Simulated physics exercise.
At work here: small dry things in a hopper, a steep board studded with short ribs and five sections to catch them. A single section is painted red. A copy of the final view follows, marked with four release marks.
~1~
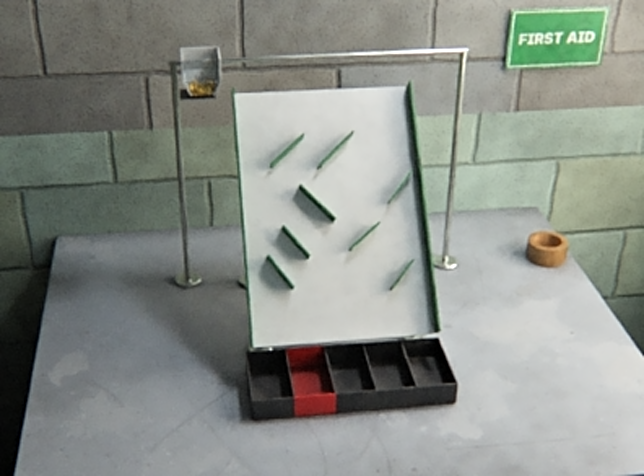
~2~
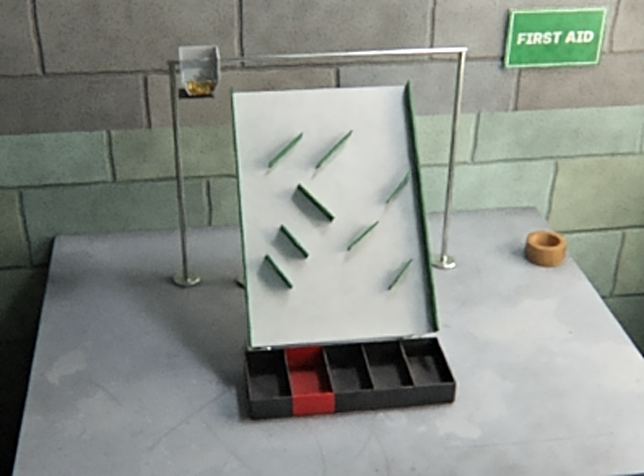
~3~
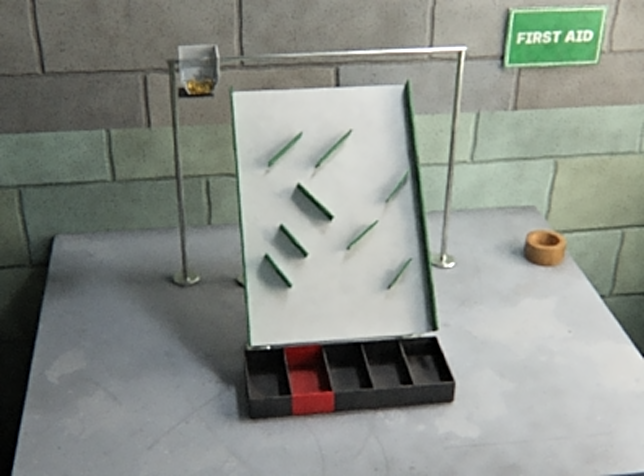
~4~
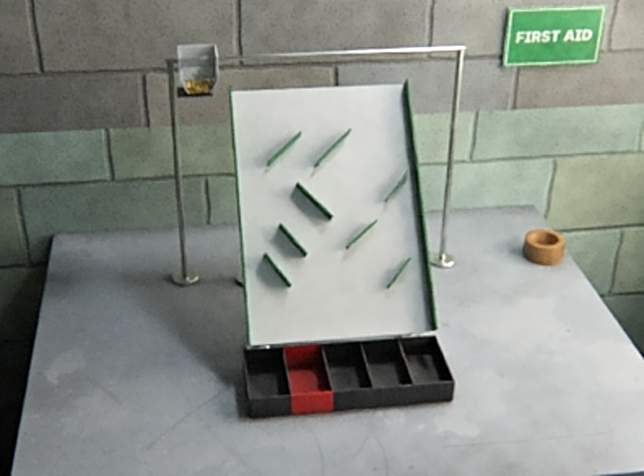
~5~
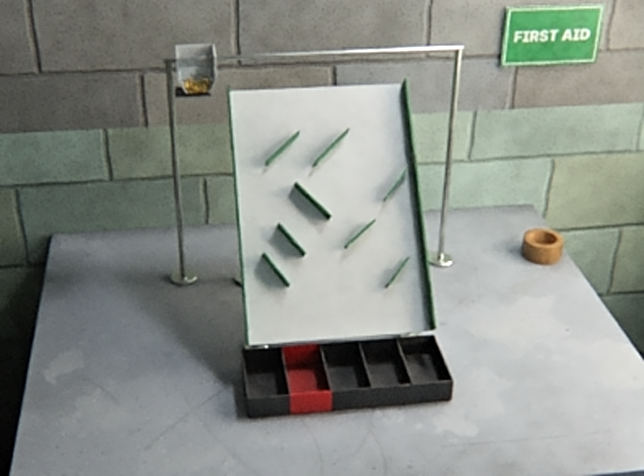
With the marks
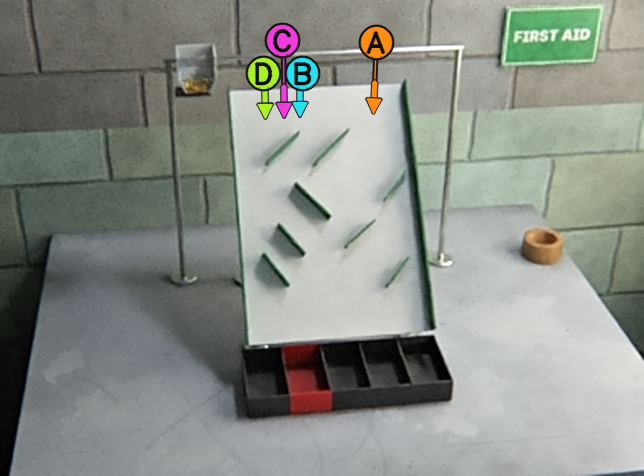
White board with green ribs standing above black trays with one red section, a small hopper at upper left, nothing visibly moving.
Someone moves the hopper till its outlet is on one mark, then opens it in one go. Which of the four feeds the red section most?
Take A.
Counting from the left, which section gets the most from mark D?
The first.
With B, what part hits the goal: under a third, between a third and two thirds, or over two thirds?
Under a third.
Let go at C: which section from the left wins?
The first.
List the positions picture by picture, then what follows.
In the first frame, hopper at (202, 89), puffed corn balls, door shut.
In the second frame, ribs (270, 164) to (303, 133), (318, 164) to (352, 130), (299, 183) to (335, 218).
In the third frame, ribs (389, 199) to (411, 168), (281, 223) to (308, 254), (349, 246) to (378, 220).
In the fourth frame, ribs (265, 253) to (291, 285), (390, 286) to (411, 258).
In the fifth frame, red section at (311, 401), number 2 of 5 from the left.
On the marked copy, mark A meets the board at (373, 108); mark B meets the board at (299, 111); mark C meets the board at (284, 112); mark D meets the board at (265, 113).
If A is chosen, about half in the red section, about a third in other sections, a small part outside the box.
If B is chosen, a small part in the red section, about half in other sections, about a third outside the box.
If C is chosen, a stray few in the red section, about half in other sections, about a third outside the box.
If D is chosen, none in the red section, about half in other sections, about half outside the box.
